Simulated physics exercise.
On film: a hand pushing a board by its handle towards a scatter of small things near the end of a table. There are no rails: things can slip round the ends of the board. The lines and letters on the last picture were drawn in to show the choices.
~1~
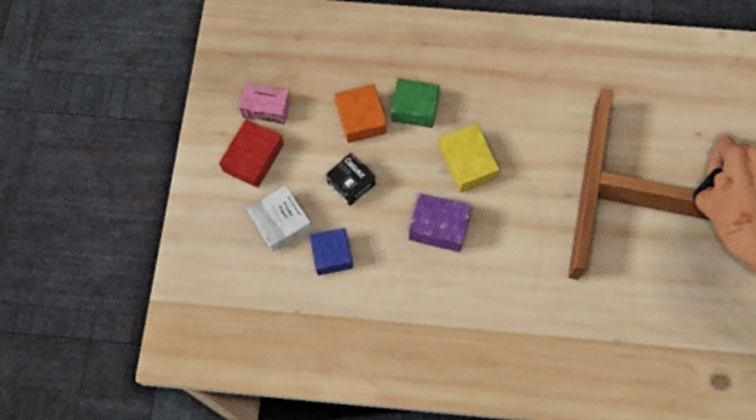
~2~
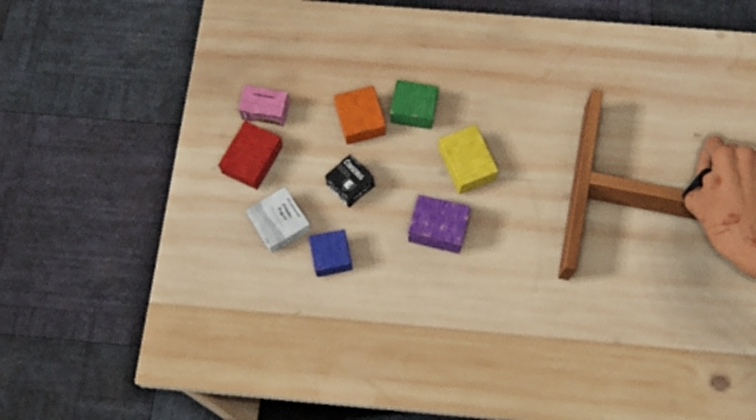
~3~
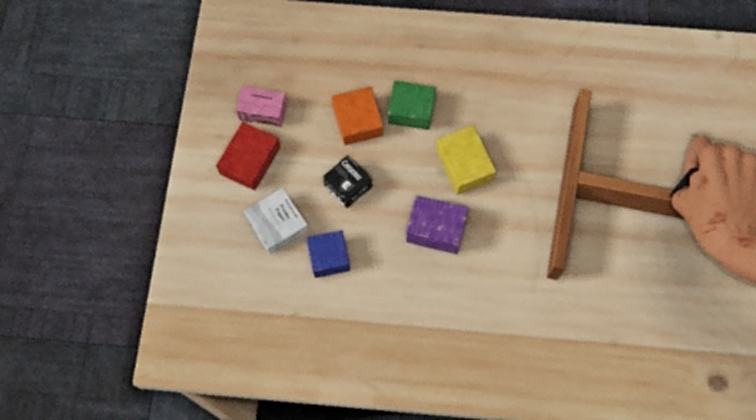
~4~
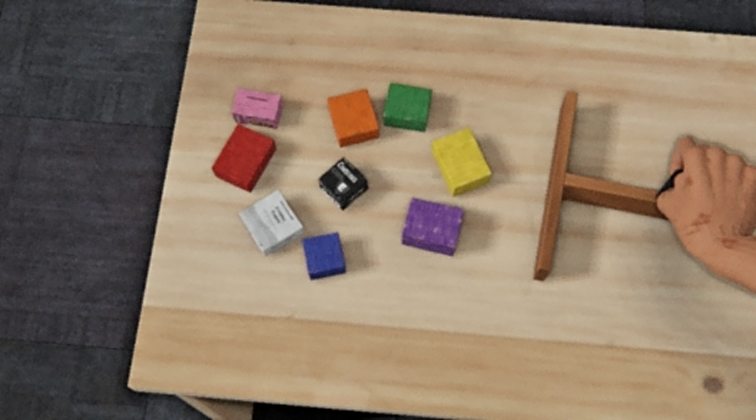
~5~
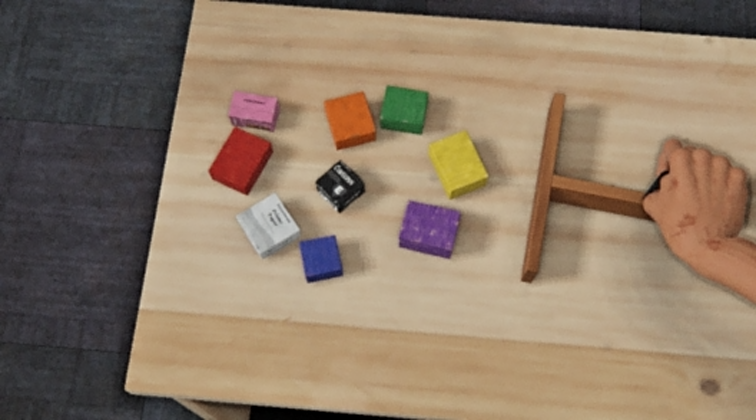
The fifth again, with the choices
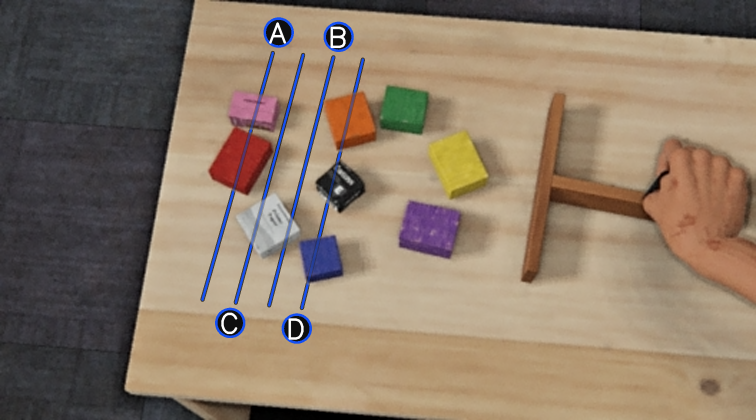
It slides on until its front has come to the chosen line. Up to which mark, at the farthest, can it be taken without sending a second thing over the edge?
The farthest such stop is C.
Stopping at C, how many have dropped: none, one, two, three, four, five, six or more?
In all, none.
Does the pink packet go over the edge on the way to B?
No.
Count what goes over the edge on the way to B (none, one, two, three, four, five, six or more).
The count is none.
On the marked copy, A at (239, 170); B at (303, 175); C at (271, 172); D at (334, 177).
Following C. Soon after the start, board (447, 171); yellow block (424, 156); purple block (403, 228).
Later, board (349, 164); pink packet (251, 112); white box (244, 221).
In the end, board (272, 158); pink packet (178, 105); red block (174, 151); none fallen.
As for the rest, A drops three; B is within the limit but short; D is within the limit but short.
